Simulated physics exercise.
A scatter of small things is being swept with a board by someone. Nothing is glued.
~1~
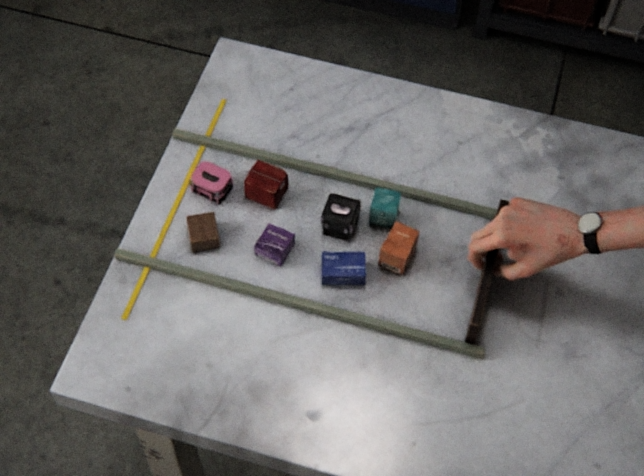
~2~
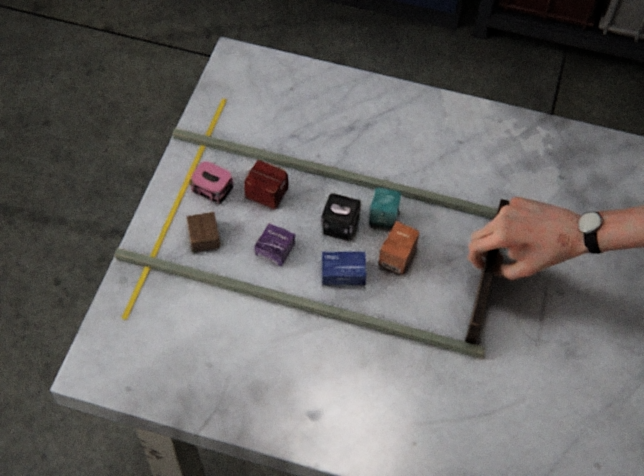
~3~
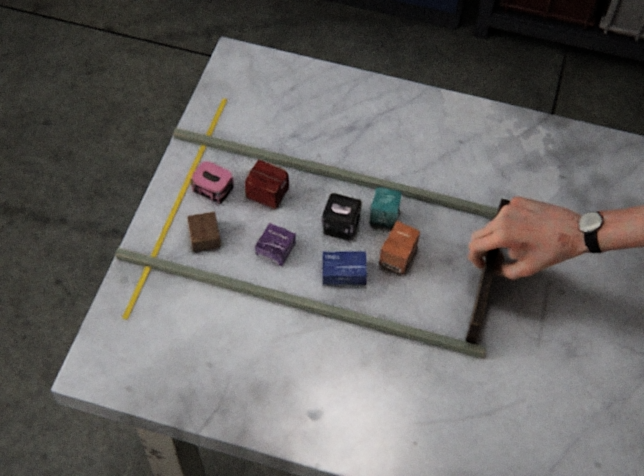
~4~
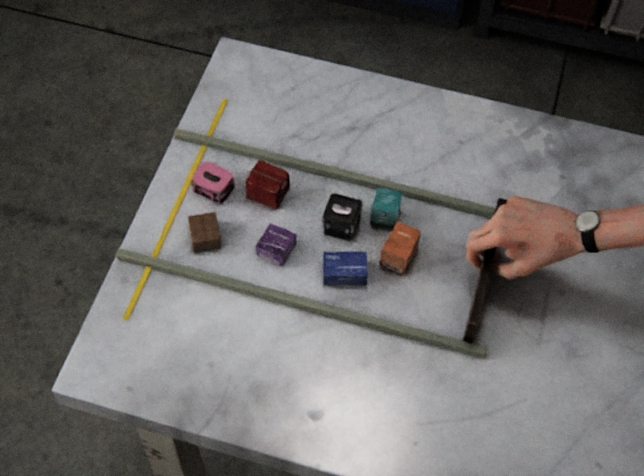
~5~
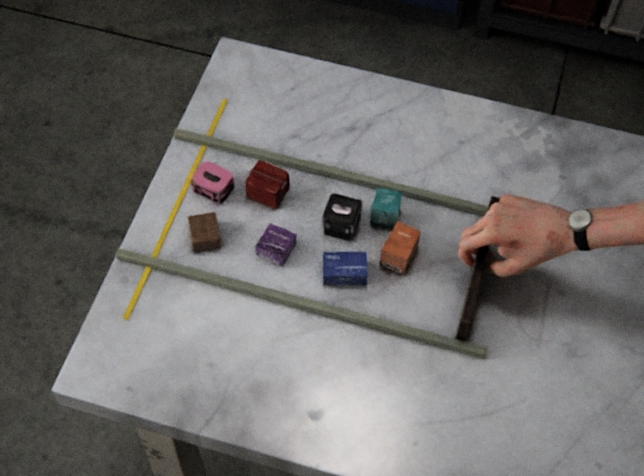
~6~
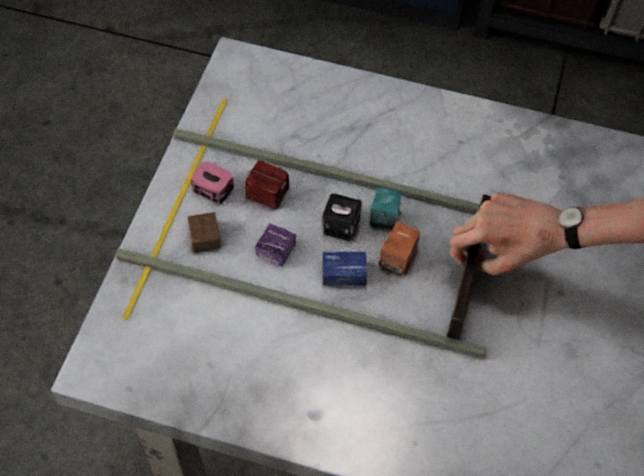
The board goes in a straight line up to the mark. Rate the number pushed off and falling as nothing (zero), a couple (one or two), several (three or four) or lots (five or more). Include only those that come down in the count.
It is lots.
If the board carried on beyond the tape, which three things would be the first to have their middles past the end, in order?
The order goes the pink case, the red box, and then the brown block.
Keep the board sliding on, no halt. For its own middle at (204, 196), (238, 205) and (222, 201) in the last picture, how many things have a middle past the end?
Over the end: 3, 1, 1.
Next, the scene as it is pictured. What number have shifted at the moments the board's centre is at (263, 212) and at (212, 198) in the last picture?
The count reaches 8 first and 8 second.
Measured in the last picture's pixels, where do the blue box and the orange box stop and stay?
Blue box at (147, 233), orange box at (166, 188).
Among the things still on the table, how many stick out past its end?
My count gives 0.
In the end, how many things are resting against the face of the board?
3 in contact.
Soon after, none off yet; pink case at rest near (213, 182); brown block at rest near (204, 232); red box at rest near (267, 185).
After that, none off yet; pink case displaced about its own width near (175, 173); brown block displaced a little near (192, 228); red box displaced well along near (213, 167).
In the end, the number that fall off is five or more; gone, black case, purple box, red box, brown block and pink case.
